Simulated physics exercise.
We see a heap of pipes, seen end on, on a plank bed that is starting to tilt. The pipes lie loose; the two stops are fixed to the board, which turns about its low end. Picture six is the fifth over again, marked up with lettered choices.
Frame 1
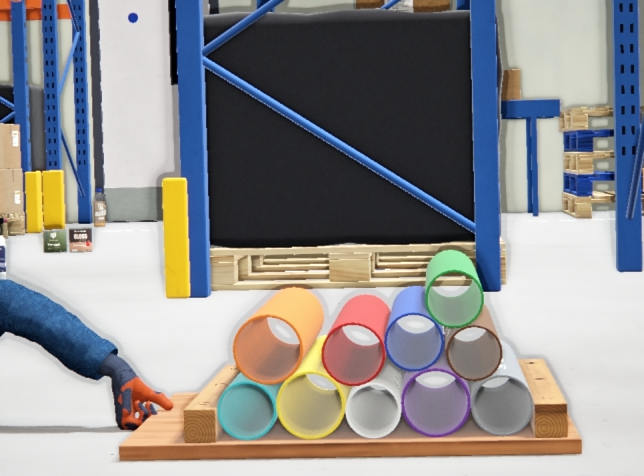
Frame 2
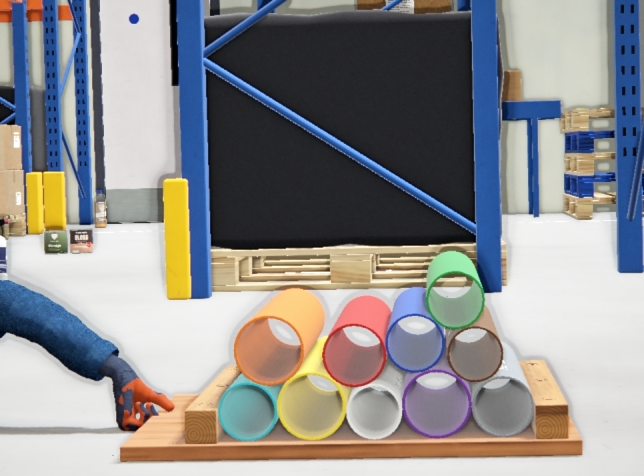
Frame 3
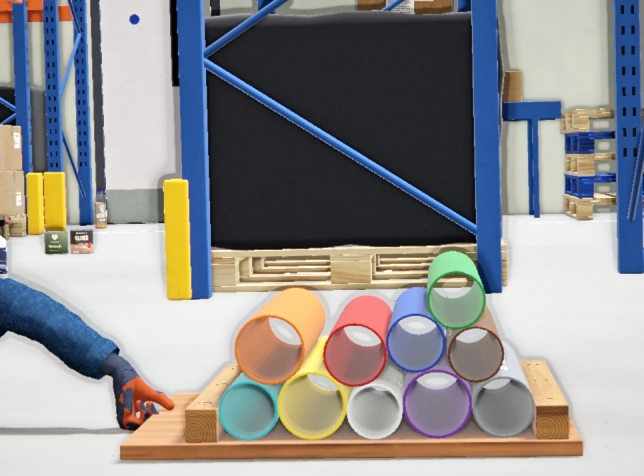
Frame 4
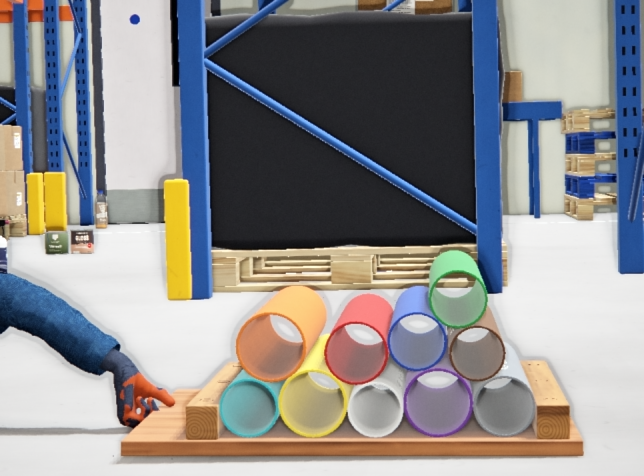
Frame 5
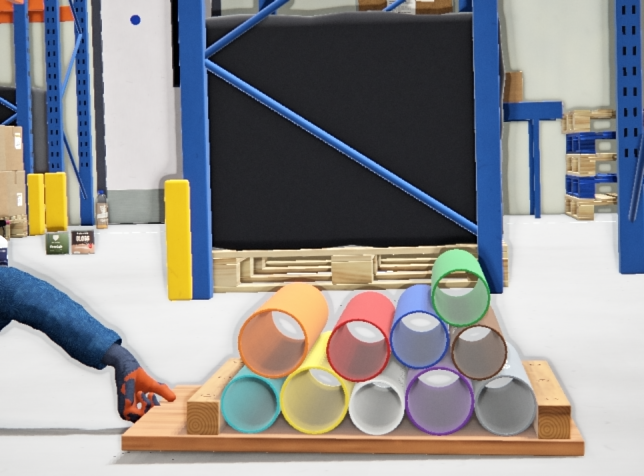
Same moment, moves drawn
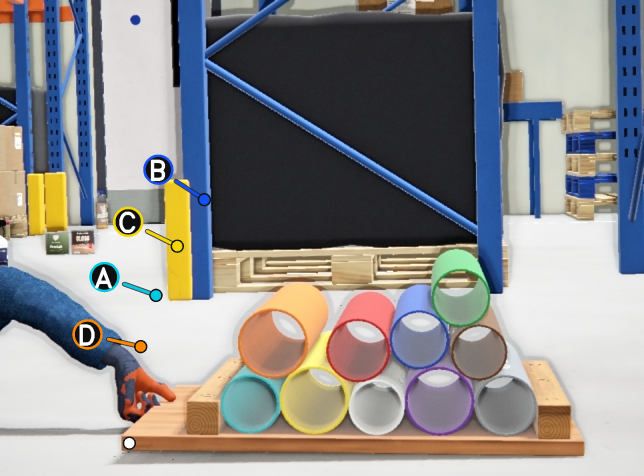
A gloved hand at the left barely tilts a plank bed stacked with colourful pipes.
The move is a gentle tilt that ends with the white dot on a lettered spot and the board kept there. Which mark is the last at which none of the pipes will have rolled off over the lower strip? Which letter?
The highest mark that will do is D.
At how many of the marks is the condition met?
The number is one.
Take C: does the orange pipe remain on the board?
Yes, with C.
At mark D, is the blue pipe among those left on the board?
Yes, with D.
On the marked copy, A at (156, 295); B at (205, 200); C at (178, 246); D at (141, 347); the white dot at (129, 443).
With D. Early on, board at 12°.
Further on, board at 14°.
At the end, board at 14°, none over the low batten.
As for the rest, A three over the low batten (brown, blue, green); B four over the low batten (red, brown, blue, green); C four over the low batten (red, brown, blue, green).
